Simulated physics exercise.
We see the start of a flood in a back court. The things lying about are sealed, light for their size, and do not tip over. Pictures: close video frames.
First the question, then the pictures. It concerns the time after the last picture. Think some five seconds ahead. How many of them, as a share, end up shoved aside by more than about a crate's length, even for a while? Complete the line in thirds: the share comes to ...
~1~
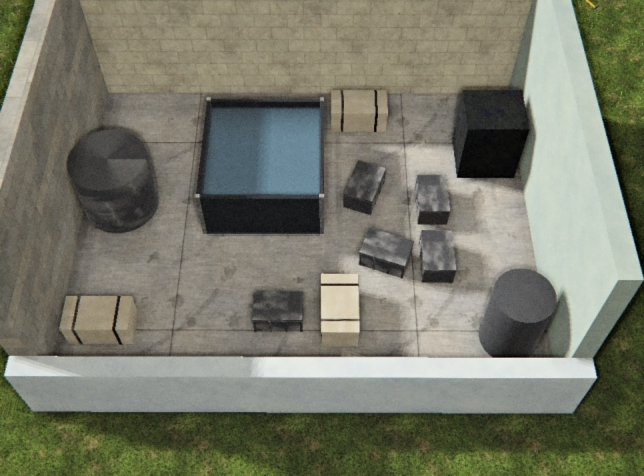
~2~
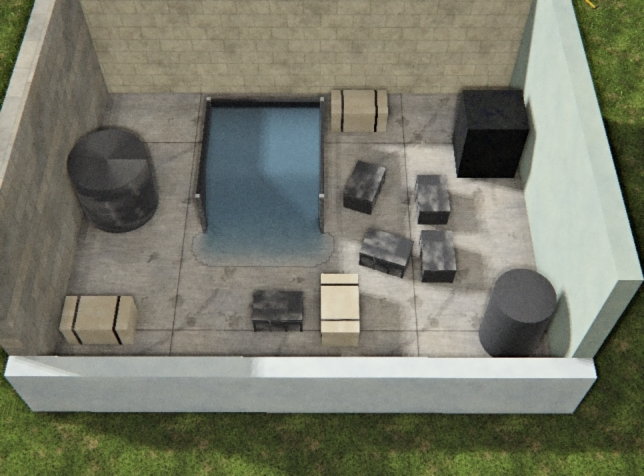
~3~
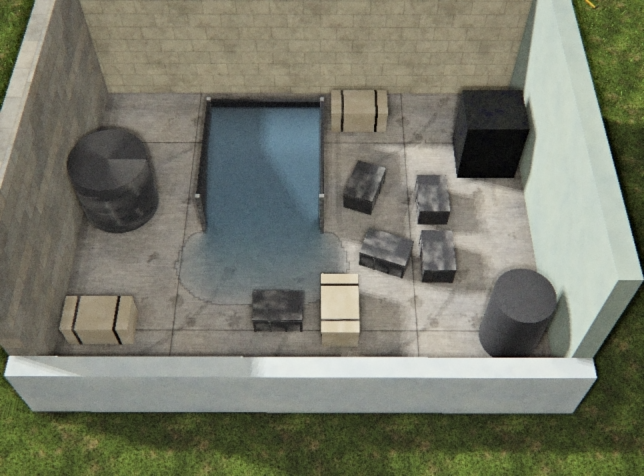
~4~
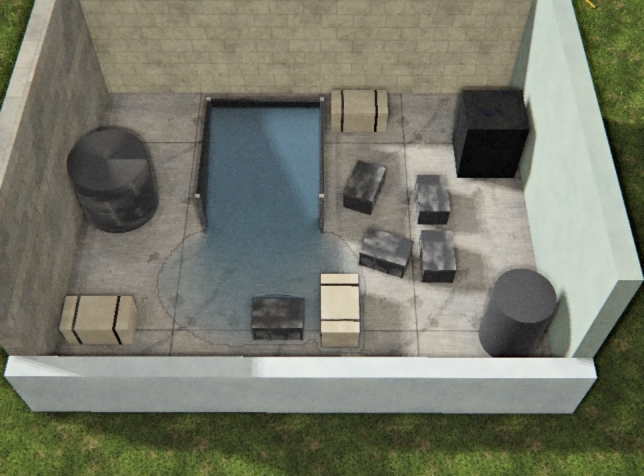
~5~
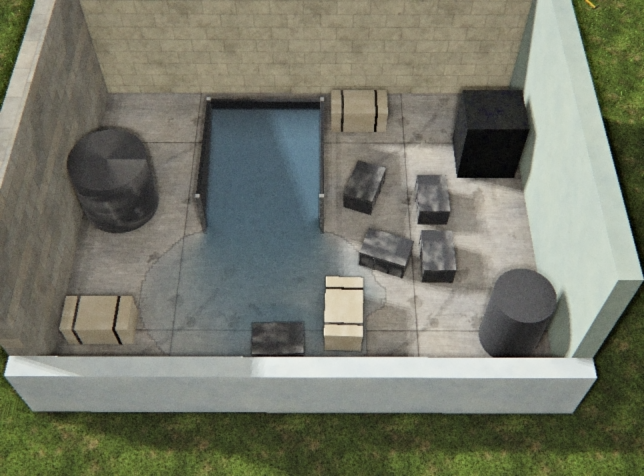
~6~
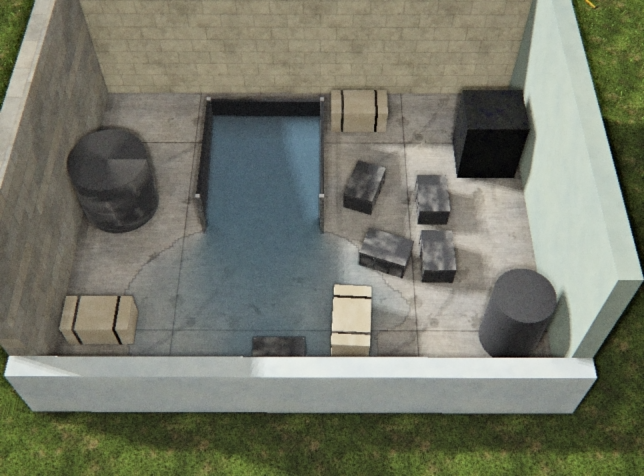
The share comes to between one and two thirds.
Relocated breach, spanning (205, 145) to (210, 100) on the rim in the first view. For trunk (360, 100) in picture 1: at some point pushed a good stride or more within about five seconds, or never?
Verdict: Swept aside.
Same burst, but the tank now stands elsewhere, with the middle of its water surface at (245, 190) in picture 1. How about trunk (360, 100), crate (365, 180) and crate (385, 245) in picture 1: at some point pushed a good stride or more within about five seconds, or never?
Lab note - in sequence: Less than that; less than that; less than that.
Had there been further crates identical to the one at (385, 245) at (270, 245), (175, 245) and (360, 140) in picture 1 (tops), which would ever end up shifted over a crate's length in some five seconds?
Item by item: Goes the distance, goes the distance, remains in place.
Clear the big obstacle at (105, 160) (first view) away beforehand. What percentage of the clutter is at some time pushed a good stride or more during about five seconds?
Roughly 40 per cent.
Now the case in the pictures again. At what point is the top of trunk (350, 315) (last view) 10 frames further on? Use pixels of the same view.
It should be near (450, 296).
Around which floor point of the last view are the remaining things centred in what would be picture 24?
What remains is centred near (379, 232).
A moment on, 2 of 8 are well off their spots; 2 afloat.
Next, 2 of 8 are well off their spots; 2 afloat.
Later, 3 of 8 are well off their spots; 3 afloat.
In the end, 3 of 8 are well off their spots, and 3 have been at some point; 4 afloat.
